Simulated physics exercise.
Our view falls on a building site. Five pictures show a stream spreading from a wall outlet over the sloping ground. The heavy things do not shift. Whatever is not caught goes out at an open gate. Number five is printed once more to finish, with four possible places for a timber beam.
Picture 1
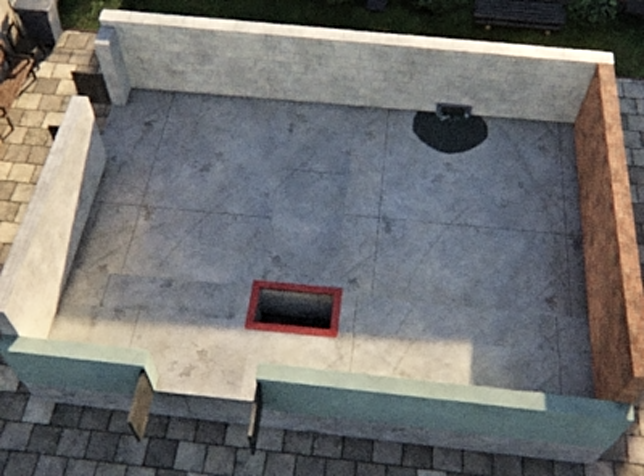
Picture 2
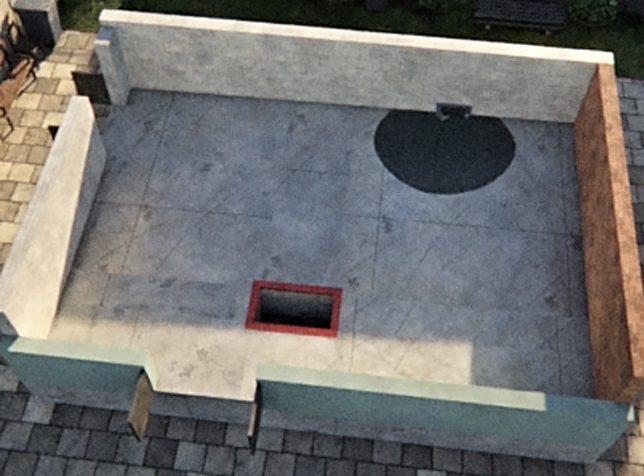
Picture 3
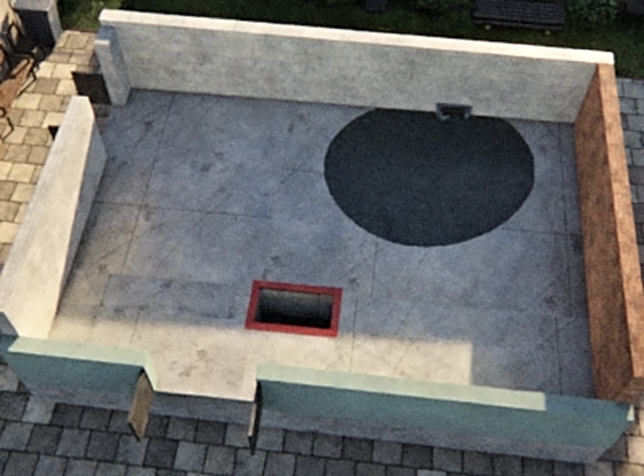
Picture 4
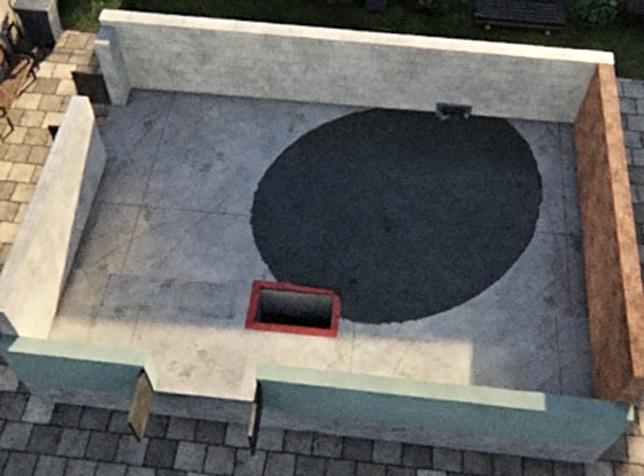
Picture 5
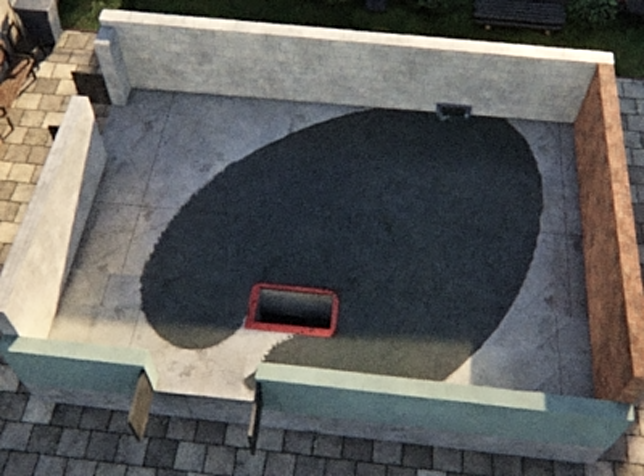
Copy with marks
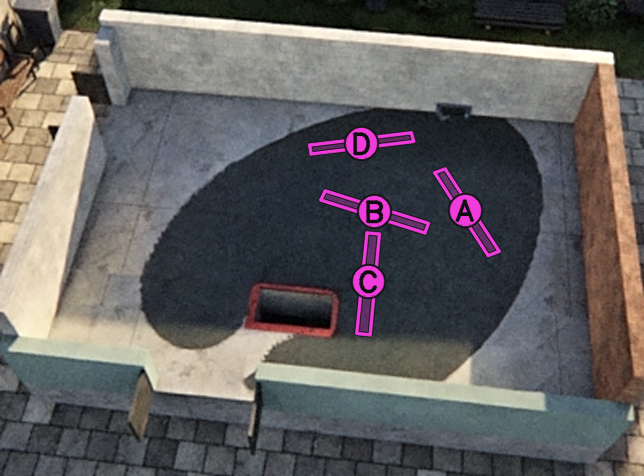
Dark water spreading from an outfall in the back wall across a walled concrete floor, reaching and surrounding much of a red-rimmed drain.
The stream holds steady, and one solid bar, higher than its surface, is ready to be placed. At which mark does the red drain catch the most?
D is best.
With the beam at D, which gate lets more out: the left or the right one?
The right gate.
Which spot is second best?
A it is.
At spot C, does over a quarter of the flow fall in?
No.
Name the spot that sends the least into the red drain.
It is B.
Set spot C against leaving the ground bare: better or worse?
Worse.
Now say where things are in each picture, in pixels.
Outfall at (453, 109); red drain at (294, 308); open gate at (210, 381); open gate at (117, 131); water covers 2 % of the ground and shows as far out as (457, 148); red drain still dry.
Water covers 8 % of the ground and shows as far out as (409, 180); red drain still dry.
Water covers 17 % of the ground and shows as far out as (347, 213); red drain still dry.
Water covers 33 % of the ground and shows as far out as (300, 285); red drain still dry.
Water covers 49 % of the ground and shows as far out as (147, 302); red drain taking water.
On the marked copy, A from (439, 170) to (493, 253); B from (323, 195) to (426, 228); C from (363, 334) to (373, 233); D from (310, 149) to (412, 137).
With A, about 23 % of the stream runs into the red drain, about 68 % out by the gates.
With B, about 14 % of the stream runs into the red drain, about 83 % out by the gates.
With C, about 18 % of the stream runs into the red drain, about 74 % out by the gates.
With D, about 33 % of the stream runs into the red drain, about 59 % out by the gates.
